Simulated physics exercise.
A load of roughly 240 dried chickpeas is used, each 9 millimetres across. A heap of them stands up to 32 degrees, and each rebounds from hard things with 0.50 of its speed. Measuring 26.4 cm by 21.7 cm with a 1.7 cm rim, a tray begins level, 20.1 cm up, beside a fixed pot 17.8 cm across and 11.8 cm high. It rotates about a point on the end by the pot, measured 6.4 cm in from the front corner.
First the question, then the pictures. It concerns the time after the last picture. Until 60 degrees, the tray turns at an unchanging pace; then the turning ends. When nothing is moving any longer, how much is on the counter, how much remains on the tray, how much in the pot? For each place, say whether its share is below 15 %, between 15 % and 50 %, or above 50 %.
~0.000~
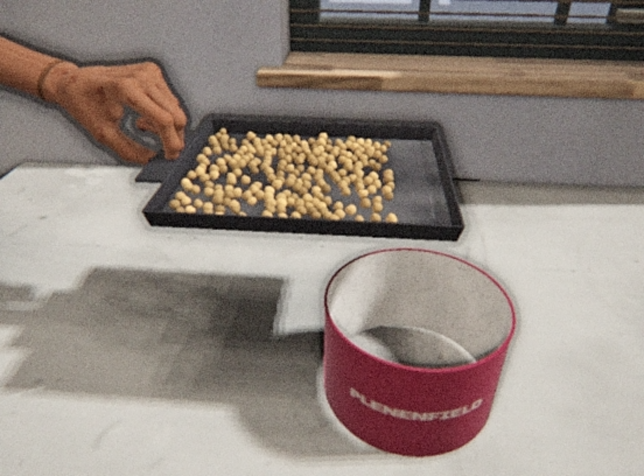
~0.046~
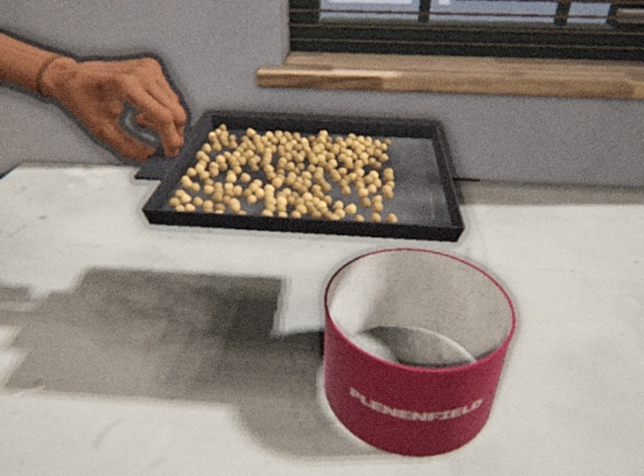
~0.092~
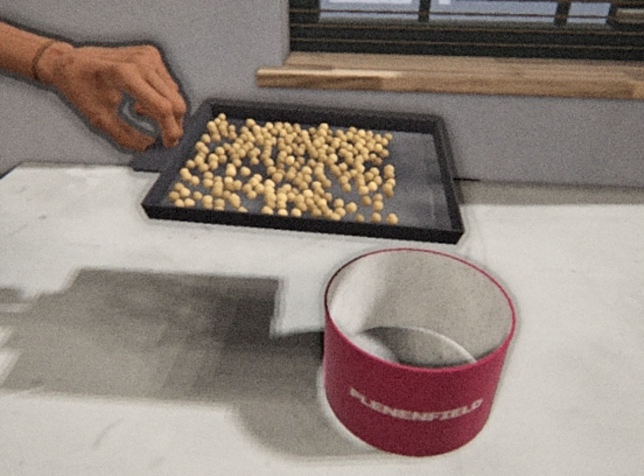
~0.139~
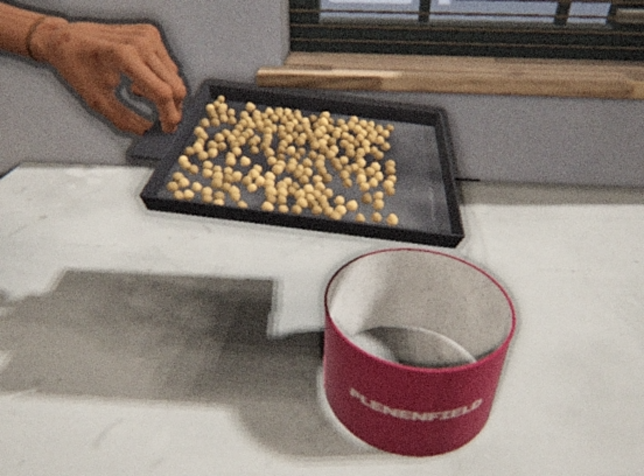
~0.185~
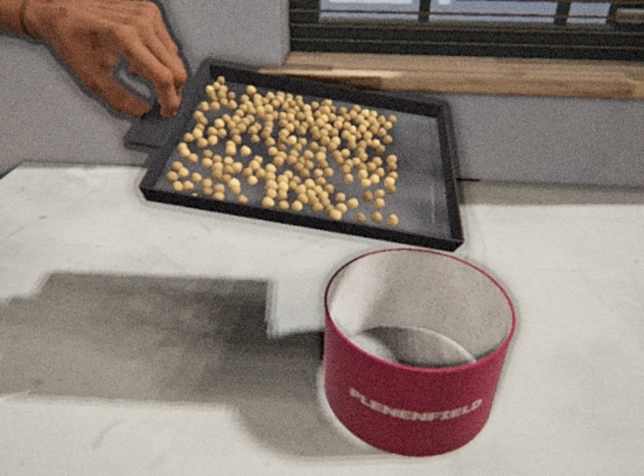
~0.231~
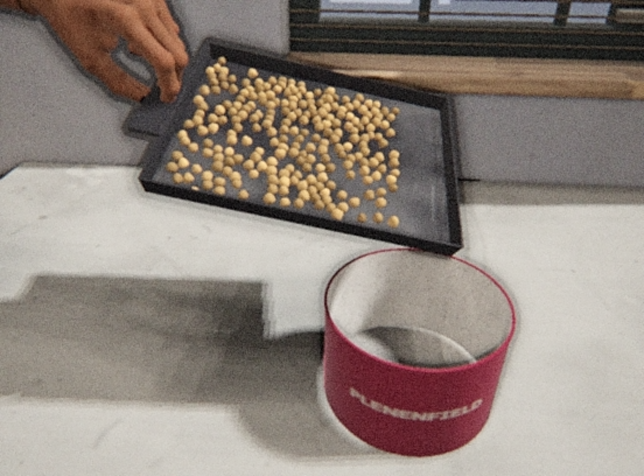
In the end counter: Only a little; tray: The main mass; pot: A noticeable amount.
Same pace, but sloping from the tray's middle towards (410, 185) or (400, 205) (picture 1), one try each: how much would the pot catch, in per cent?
That would be close to 10 per cent, then close to 30 per cent.
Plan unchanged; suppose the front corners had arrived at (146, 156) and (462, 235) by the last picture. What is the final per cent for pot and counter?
Final per cent - pot 25, counter 5.
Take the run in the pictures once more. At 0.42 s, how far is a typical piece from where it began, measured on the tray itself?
3 cm.
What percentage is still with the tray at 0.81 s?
Of the load, some 70 percent.
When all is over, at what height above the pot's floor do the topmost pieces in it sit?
I'd put it at close to 2.0 centimetres.
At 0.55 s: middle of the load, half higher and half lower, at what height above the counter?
About 24 centimetres.
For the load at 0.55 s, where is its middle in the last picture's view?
(366, 178), roughly.
After 0.42 s, tilt 40 degrees; the tray holds 100 %, the pot 0 %.
Then, at 0.55 s, tilt 54 degrees; the tray holds 100 %, the pot 0 %.
After 0.81 s, tilt 60 degrees; the tray holds 70 %, the pot 20 %.
By 1.7 s all is still; counter 0 %, tray 60 %, pot 35 %.
